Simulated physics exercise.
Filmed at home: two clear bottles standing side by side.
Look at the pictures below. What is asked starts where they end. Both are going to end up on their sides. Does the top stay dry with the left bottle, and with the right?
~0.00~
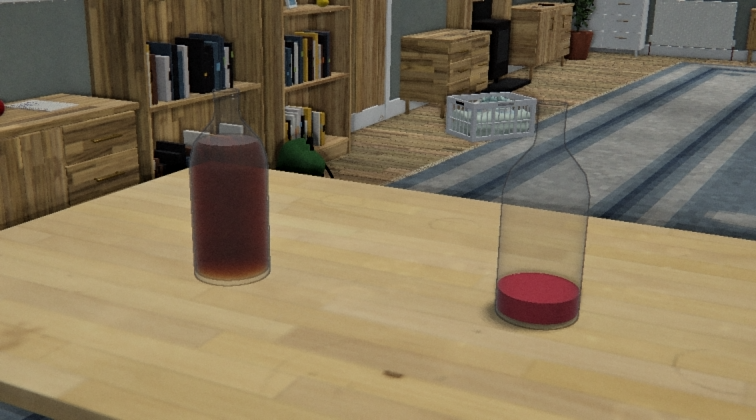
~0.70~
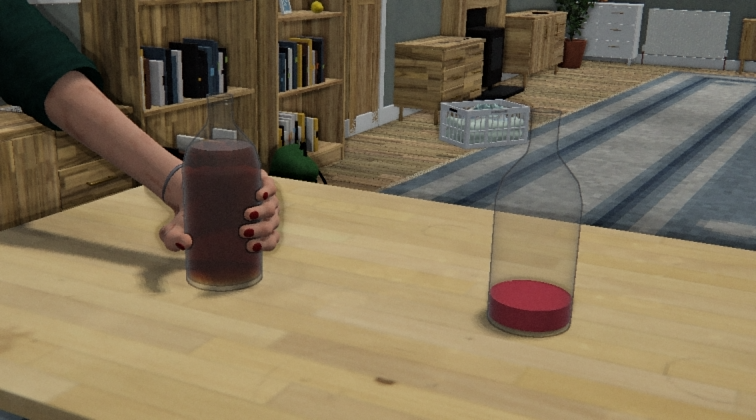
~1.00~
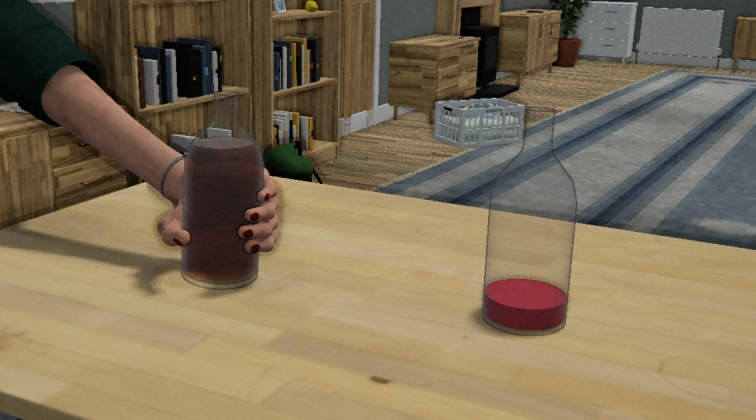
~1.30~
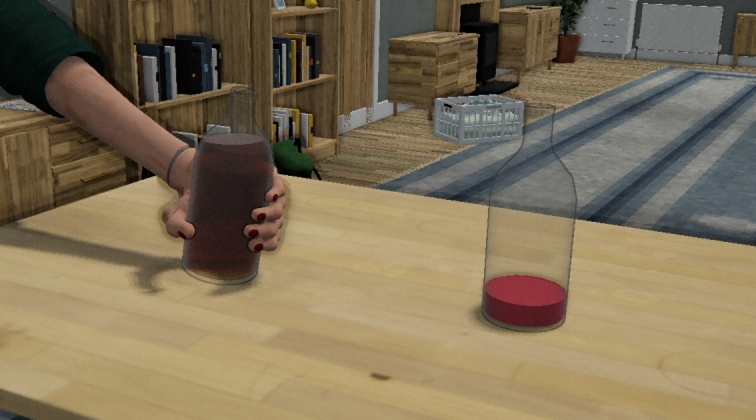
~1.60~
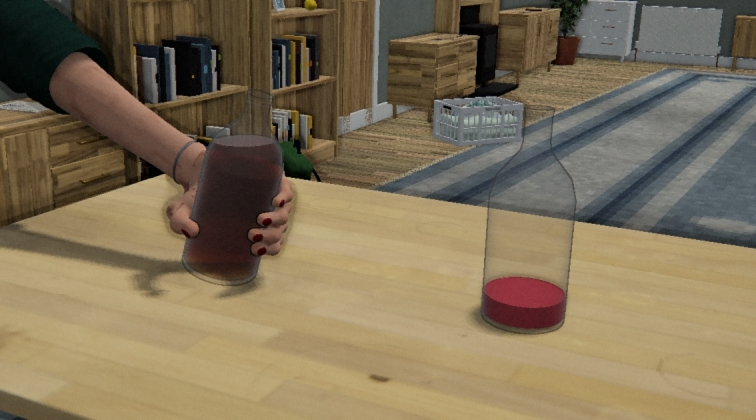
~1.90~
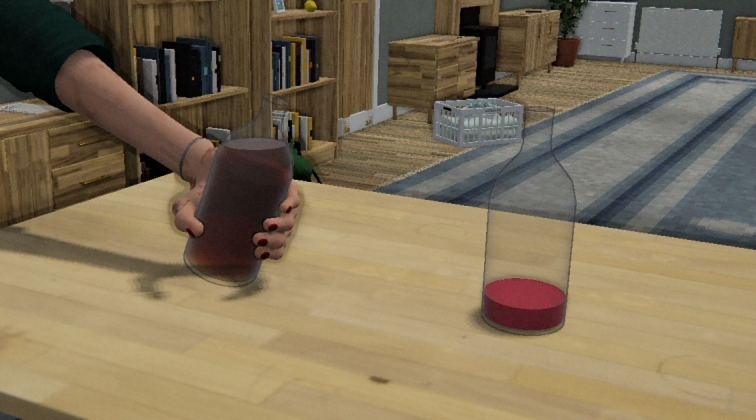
Left: No, wet; right: Yes, dry.
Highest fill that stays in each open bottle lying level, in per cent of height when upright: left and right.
The first comes to close to 26 in a hundred, the second to 24.
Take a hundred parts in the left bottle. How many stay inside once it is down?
Roughly 35 %.
By 2.6 s, the left bottle is nearly down; left bottle, some has come out.
By 3.6 s, the left bottle lies flat; left bottle, some has come out.
By 6.5 s, both lie flat; left bottle, some has come out; right bottle, dry at the neck.
